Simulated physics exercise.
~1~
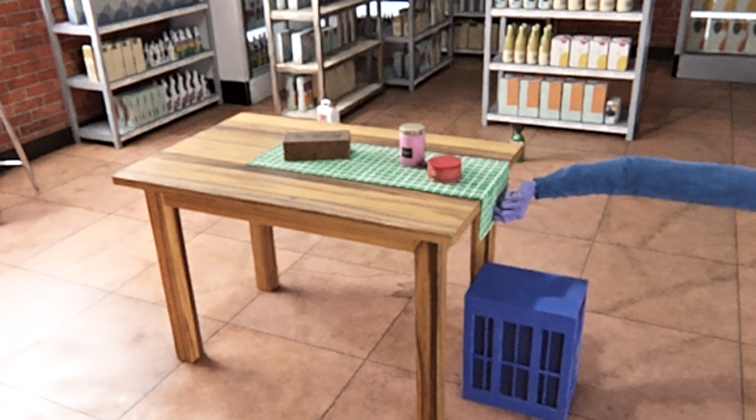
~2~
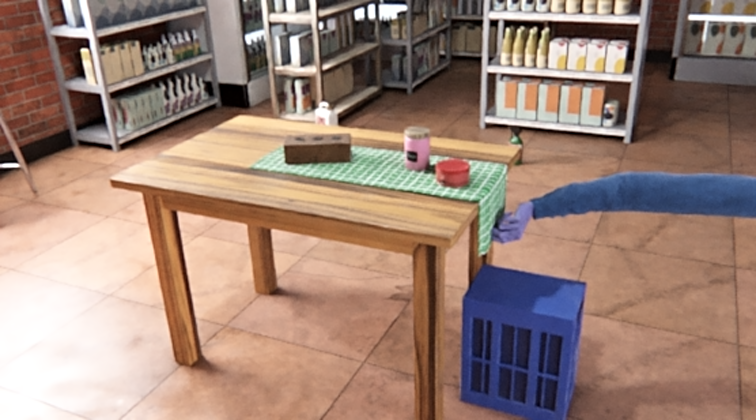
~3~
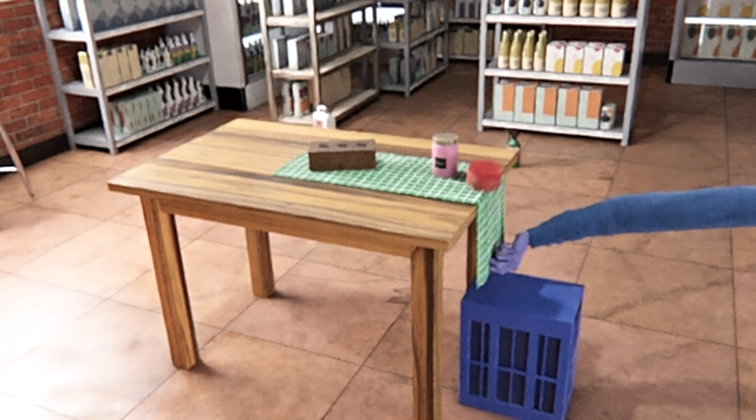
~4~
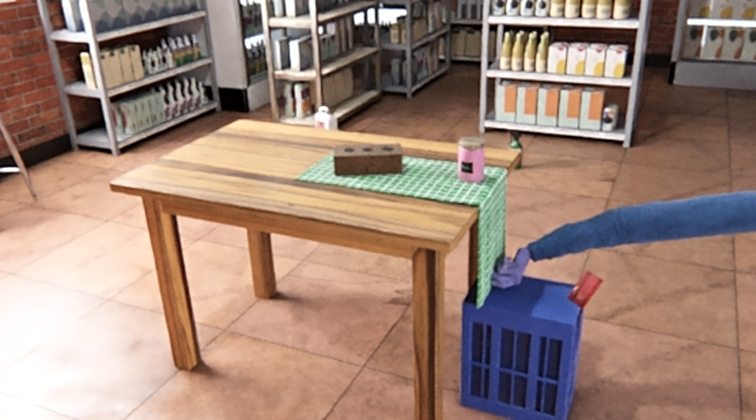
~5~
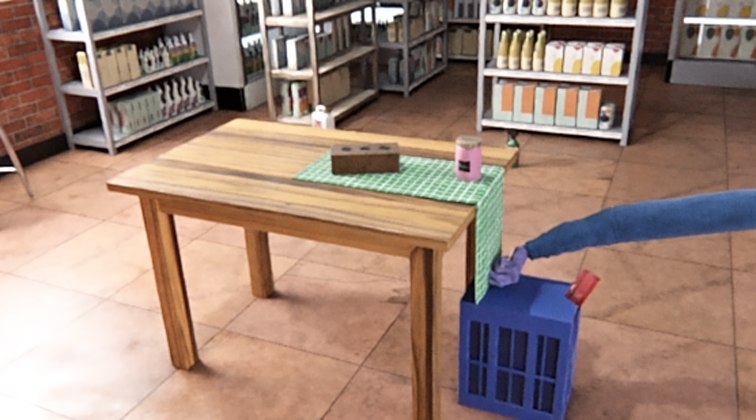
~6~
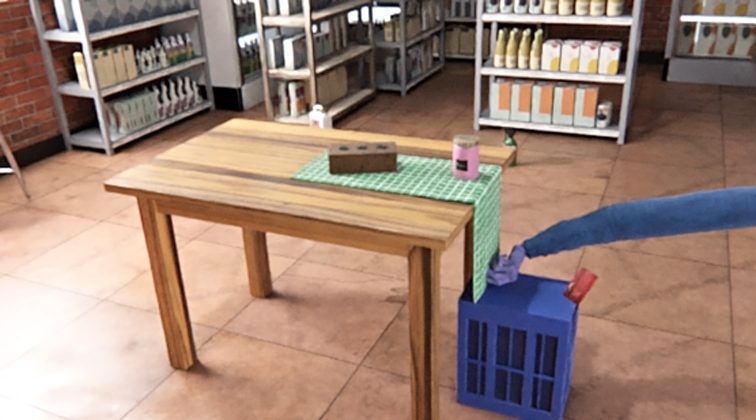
The video shows a gloved hand pulling a green checked cloth down over the right end of a wooden table, carrying a brick, a pink jar and a red tub along. The tub drops off onto the blue crate, while the jar stays upright on the table with the brick.
